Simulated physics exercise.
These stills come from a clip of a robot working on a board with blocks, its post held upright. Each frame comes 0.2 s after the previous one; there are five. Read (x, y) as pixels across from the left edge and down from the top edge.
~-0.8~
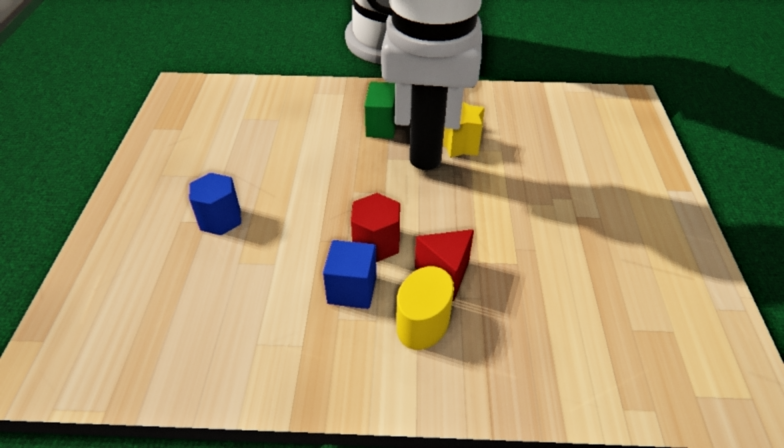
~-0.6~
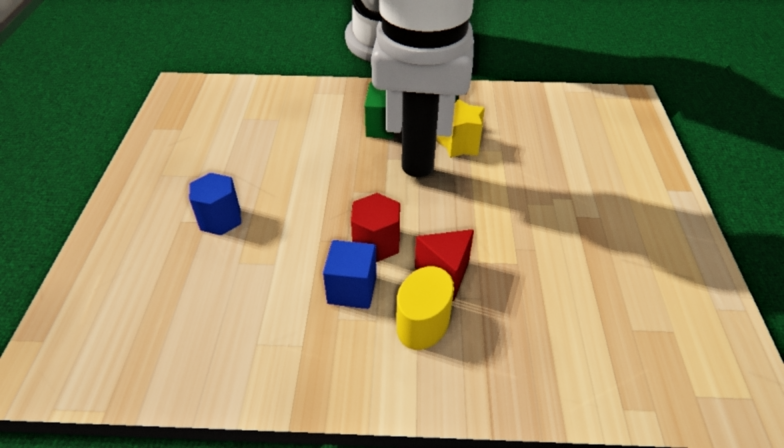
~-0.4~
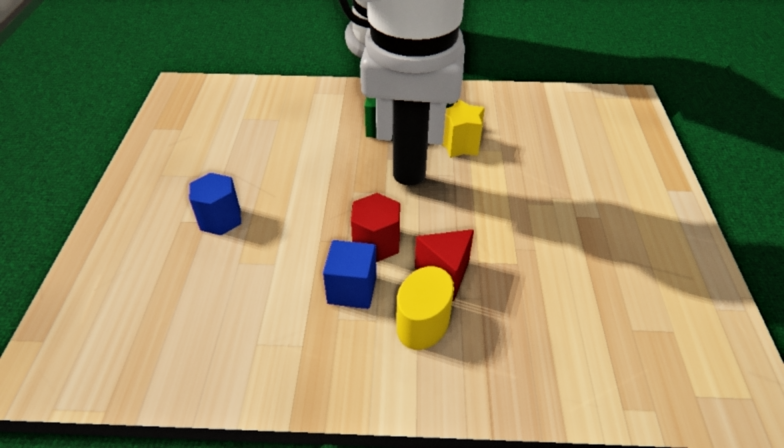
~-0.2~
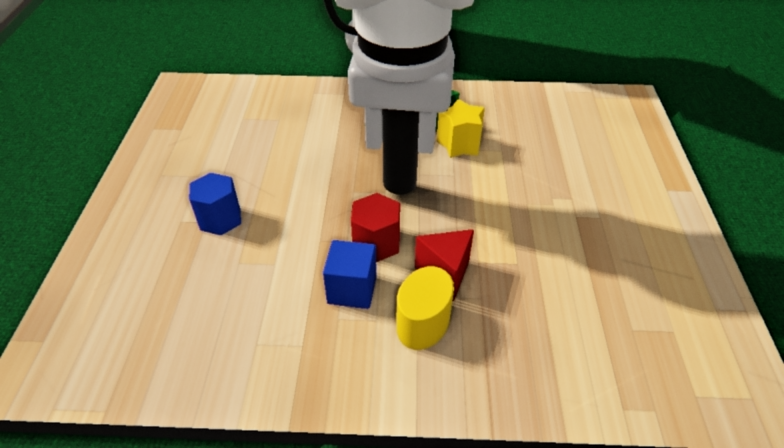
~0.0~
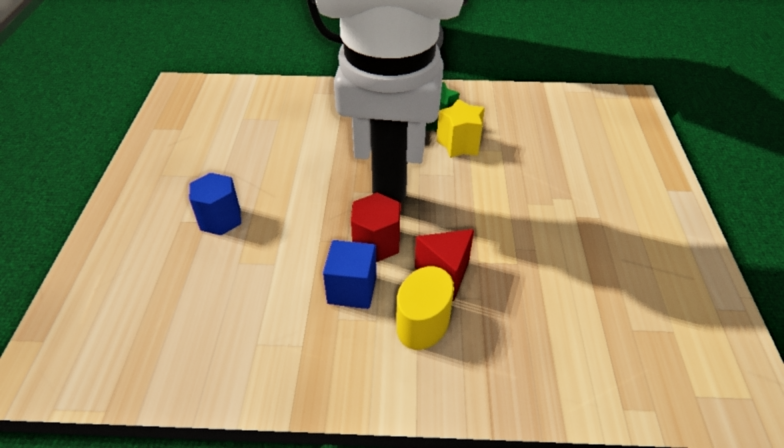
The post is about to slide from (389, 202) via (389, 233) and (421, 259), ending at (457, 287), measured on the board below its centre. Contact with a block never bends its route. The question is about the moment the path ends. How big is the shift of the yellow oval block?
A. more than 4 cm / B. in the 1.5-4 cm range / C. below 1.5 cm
The correct letter is C.
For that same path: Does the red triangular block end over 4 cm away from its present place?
Final answer: Yes.
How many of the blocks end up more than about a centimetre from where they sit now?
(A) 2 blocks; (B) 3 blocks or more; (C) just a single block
I'll go with B - 3 blocks or more.
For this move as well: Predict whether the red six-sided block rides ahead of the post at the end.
Slid away.
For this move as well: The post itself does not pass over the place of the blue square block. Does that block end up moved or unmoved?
It's moved.
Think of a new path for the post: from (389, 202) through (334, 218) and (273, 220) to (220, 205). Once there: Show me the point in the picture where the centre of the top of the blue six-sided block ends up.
Its top middle: (171, 187).
What follows on the original path. One third of the way, post at (390, 225); blue square block at (347, 263), turned 15° clockwise; red six-sided block at (374, 231).
Two thirds of the way, post at (422, 252); blue square block at (342, 271), turned 30° clockwise; red six-sided block at (380, 245); red triangular block at (453, 250), turned 20° anticlockwise.
At the end, post at (458, 279); blue square block at (342, 271), turned 30° clockwise; red six-sided block at (380, 245); yellow oval block still; red triangular block at (490, 281).
